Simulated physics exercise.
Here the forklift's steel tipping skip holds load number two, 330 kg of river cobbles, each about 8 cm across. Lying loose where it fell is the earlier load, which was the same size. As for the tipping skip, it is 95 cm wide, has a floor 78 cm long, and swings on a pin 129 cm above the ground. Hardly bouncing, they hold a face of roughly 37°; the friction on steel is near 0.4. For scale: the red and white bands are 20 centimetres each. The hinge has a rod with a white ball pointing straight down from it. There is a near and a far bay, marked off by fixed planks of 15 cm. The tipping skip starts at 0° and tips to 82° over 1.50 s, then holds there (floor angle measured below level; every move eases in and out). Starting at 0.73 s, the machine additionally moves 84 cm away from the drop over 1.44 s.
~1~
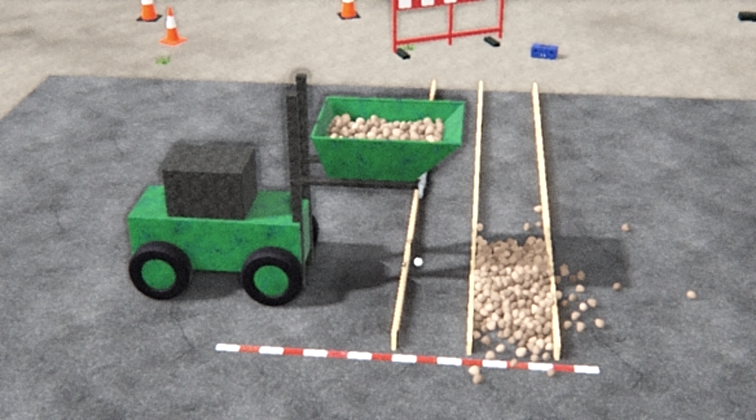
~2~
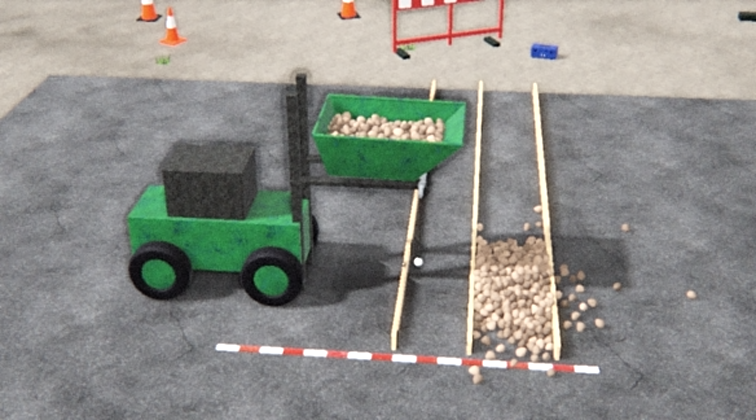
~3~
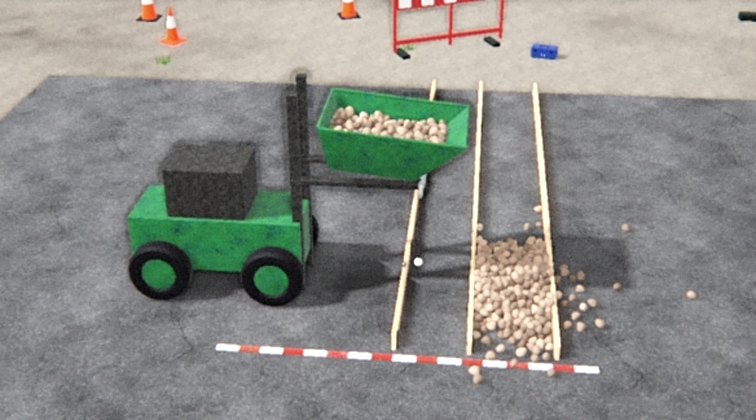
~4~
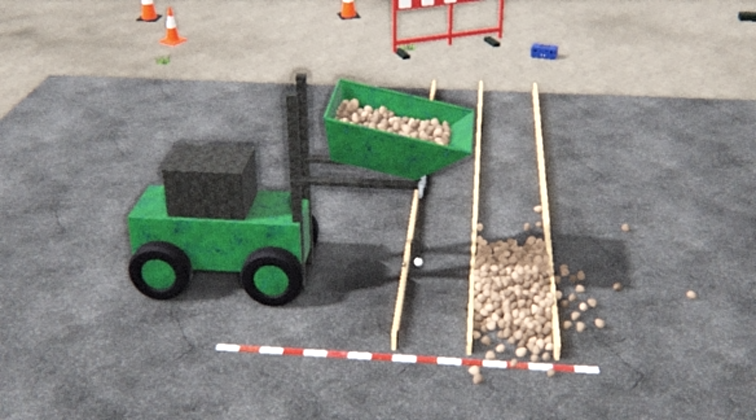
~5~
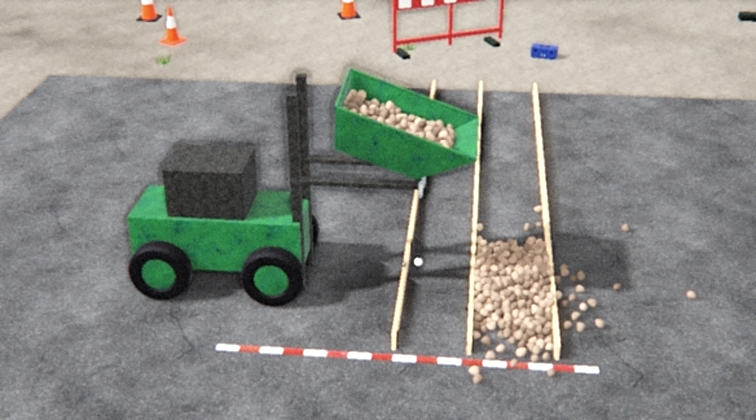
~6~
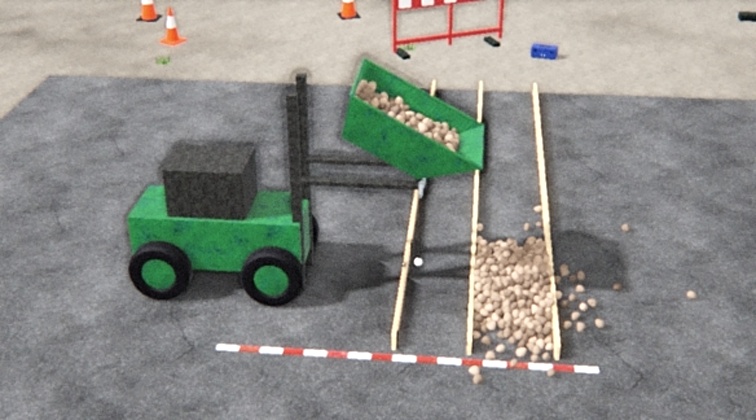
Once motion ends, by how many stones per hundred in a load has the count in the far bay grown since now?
It has grown by about 50 per hundred.
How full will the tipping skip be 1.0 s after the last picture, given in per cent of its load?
It holds some 15 percent.
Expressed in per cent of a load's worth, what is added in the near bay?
Some 45 per cent.
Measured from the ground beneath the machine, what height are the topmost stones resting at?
It reaches near 38 cm up from the ground.
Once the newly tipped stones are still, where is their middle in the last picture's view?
Near (478, 283).
Then, 0.5 s after the last picture the floor is at 69°; in per cent of one load, 98 in the tipping skip, 98 in the far bay, 4 past the last board; the foremost stones are at (632, 286).
Then, 1.0 s after the last picture the floor is at 82°; in per cent of one load, 14 in the tipping skip, 32 in the near bay, 149 in the far bay, 4 past the last board; the foremost stones are at (632, 286).
Then, 2.0 s after the last picture the floor is at 82°; in per cent of one load, 0 in the tipping skip, 46 in the near bay, 146 in the far bay, 8 past the last board; the foremost stones are at (668, 282).
Then, 4.5 s after the last picture the floor is at 82°; in per cent of one load, 0 in the tipping skip, 46 in the near bay, 146 in the far bay, 8 past the last board; the foremost stones are at (671, 282). Net gain in the far bay, 50.
